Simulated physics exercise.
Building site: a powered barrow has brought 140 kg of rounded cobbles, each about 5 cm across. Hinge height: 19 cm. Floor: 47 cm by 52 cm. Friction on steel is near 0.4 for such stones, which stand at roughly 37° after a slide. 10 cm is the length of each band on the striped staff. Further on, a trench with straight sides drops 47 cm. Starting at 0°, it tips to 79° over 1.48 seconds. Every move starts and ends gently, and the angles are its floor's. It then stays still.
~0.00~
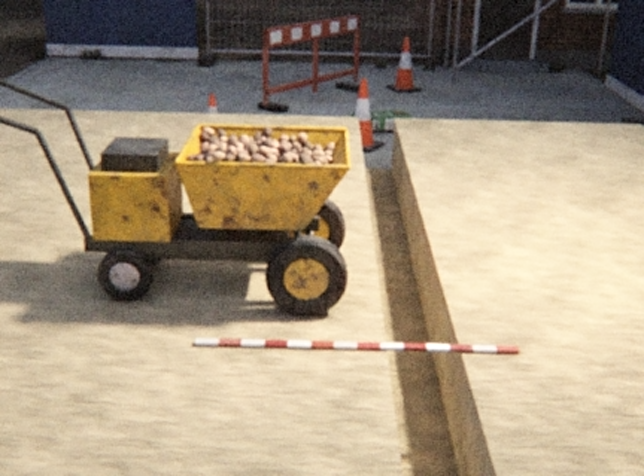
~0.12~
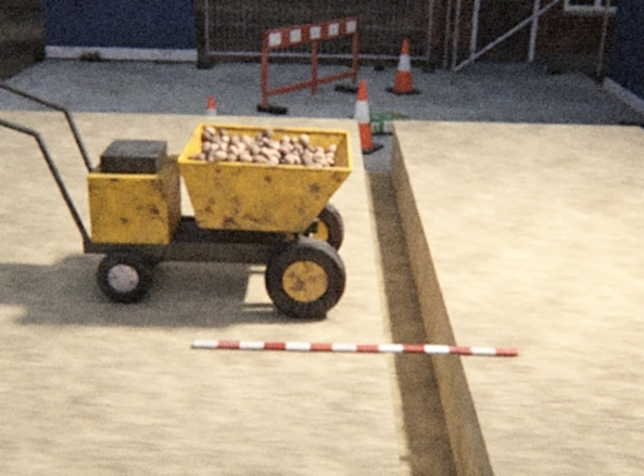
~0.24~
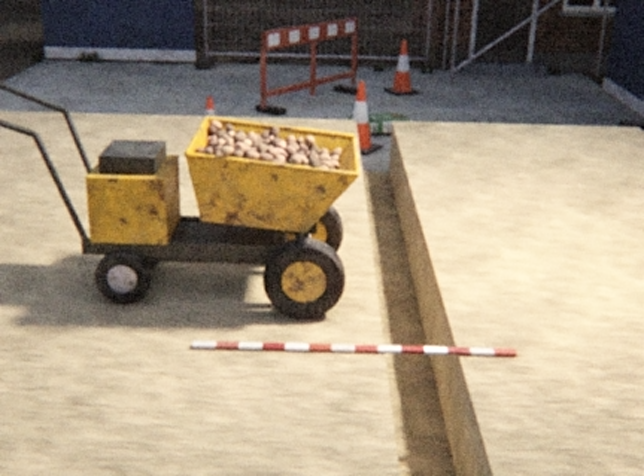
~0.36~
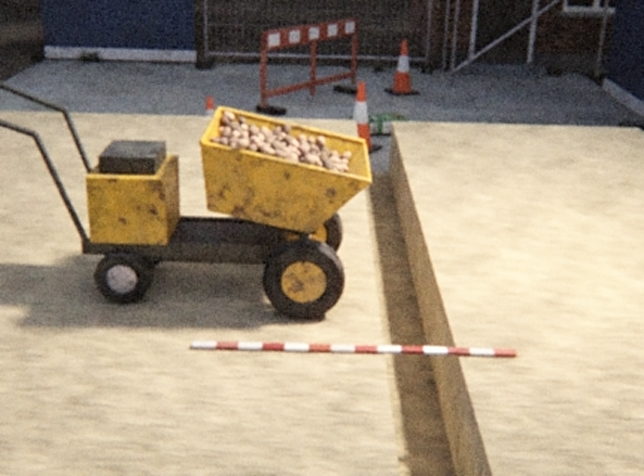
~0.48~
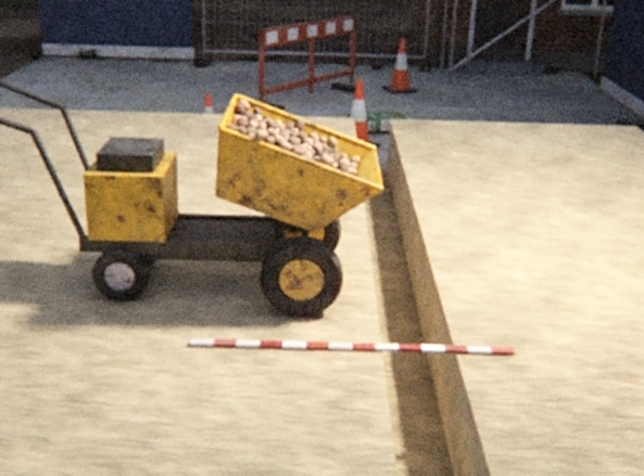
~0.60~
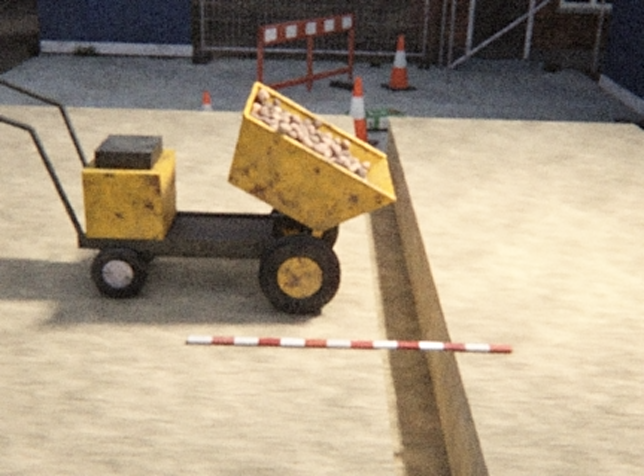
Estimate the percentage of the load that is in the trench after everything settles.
Roughly 49 per cent of the load.
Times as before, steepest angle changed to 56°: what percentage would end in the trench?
In that case around 20 percent.
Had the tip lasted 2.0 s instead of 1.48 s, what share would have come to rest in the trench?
It'd be some 55 per cent.
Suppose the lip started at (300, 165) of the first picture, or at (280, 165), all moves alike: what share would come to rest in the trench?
It comes to about 95 and 90 in a hundred.
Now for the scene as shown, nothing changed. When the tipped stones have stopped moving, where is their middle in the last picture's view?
The resting stones are centred at roughly (444, 285).
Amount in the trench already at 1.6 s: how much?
Some 15 per cent.
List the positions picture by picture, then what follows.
In the first frame, the tray is at 0°, its lip at (349, 168); the top of the load is at (239, 140).
In the second frame, lip at (351, 171), floor tilted 1°, highest stones at (233, 139); the stones move at 0.2 m/s on average.
In the third frame, lip at (359, 175), floor tilted 6°, highest stones at (232, 137); the stones move at 0.4 m/s on average.
In the fourth frame, the tray is at 12°, its lip at (371, 182); the top of the load is at (235, 127); the stones move at 0.5 m/s on average.
In the fifth frame, the tray is at 20°, its lip at (383, 189); the top of the load is at (250, 117); the stones move at 0.6 m/s on average.
In the sixth frame, lip at (395, 200), floor tilted 28°, highest stones at (266, 106); the stones move at 0.7 m/s on average.
After 1.1 s the floor is at 67°; 97 % in the tray, 2 % in the trench, 1 % past the trench; the foremost stones are at (451, 262).
After 1.6 s the floor is at 79°; 46 % in the tray, 14 % in the trench, 40 % past the trench; the foremost stones are at (569, 284).
After 1.9 s the floor is at 79°; 19 % in the tray, 27 % in the trench, 54 % past the trench; the foremost stones are at (626, 283).
After 3.9 s the floor is at 79°; 0 % in the tray, 49 % in the trench, 51 % past the trench; the foremost stones are past the picture's edge.
